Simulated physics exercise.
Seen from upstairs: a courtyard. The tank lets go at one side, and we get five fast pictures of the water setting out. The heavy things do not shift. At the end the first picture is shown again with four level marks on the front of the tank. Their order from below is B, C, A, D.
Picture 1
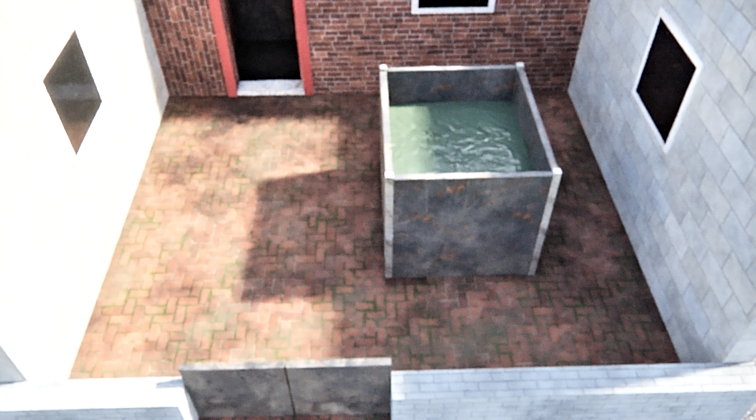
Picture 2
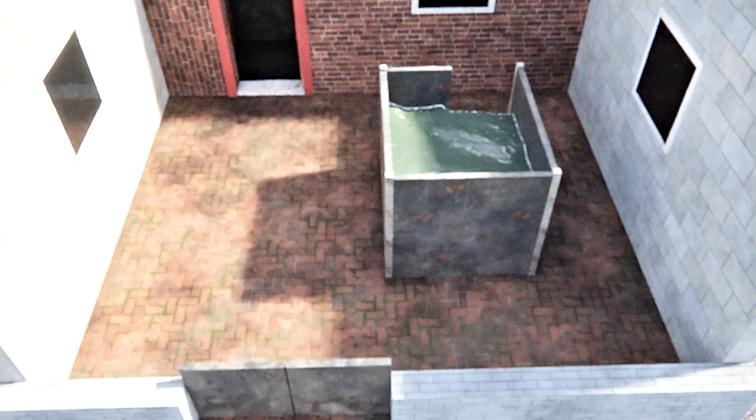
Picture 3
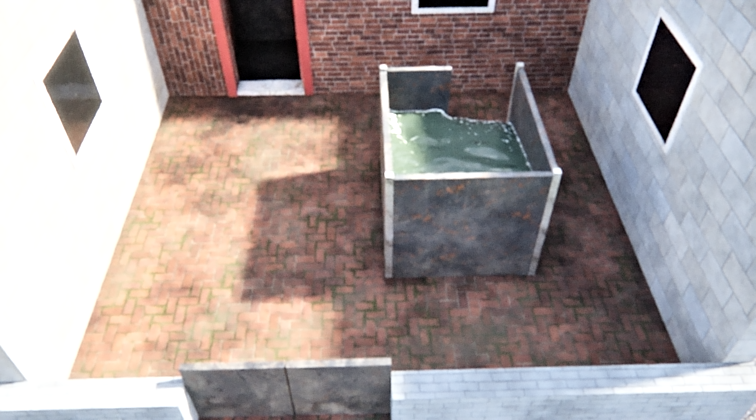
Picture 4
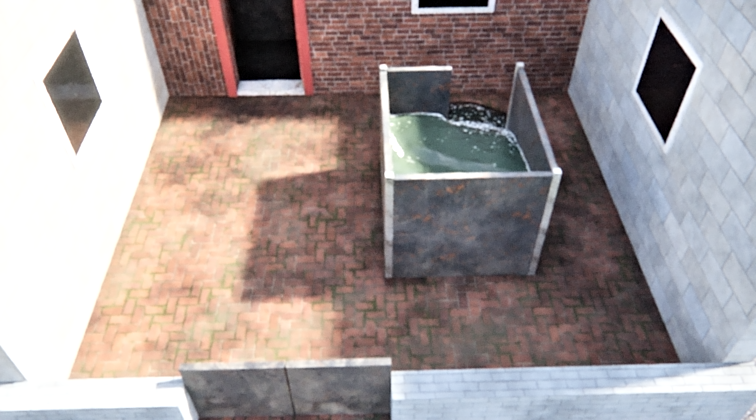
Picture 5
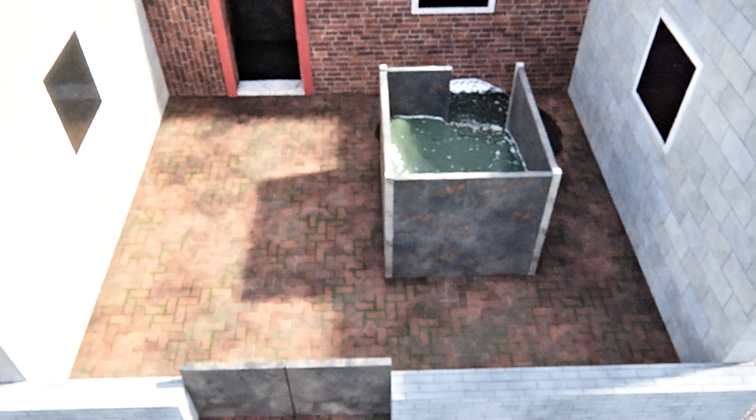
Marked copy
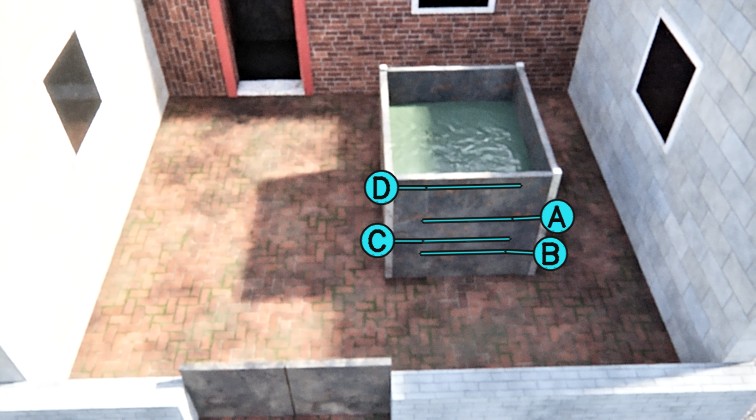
At the start, a square grey tank of greenish water stands still in a brick-paved courtyard, seen from above. Then part of its back wall is gone, leaving a gap, and the water surges and sinks inside. Foamy water pours out behind the tank, and dark wet patches show beside it.
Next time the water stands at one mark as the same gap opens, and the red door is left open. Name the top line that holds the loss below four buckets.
Use mark A.
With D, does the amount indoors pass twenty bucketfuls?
No.
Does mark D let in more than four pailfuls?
Yes.
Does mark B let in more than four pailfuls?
No, that is safe.
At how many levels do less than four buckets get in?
Three of the four.
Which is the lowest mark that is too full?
Here it is mark D.
In cyan, A at (468, 219); B at (463, 252); C at (465, 239); D at (472, 186); from the bottom up B, C, A, D.
Choosing A, a splash gets over, under a bucket.
Choosing B, nothing gets over.
Choosing C, nothing gets over.
Choosing D, about 10 bucketfuls get in.
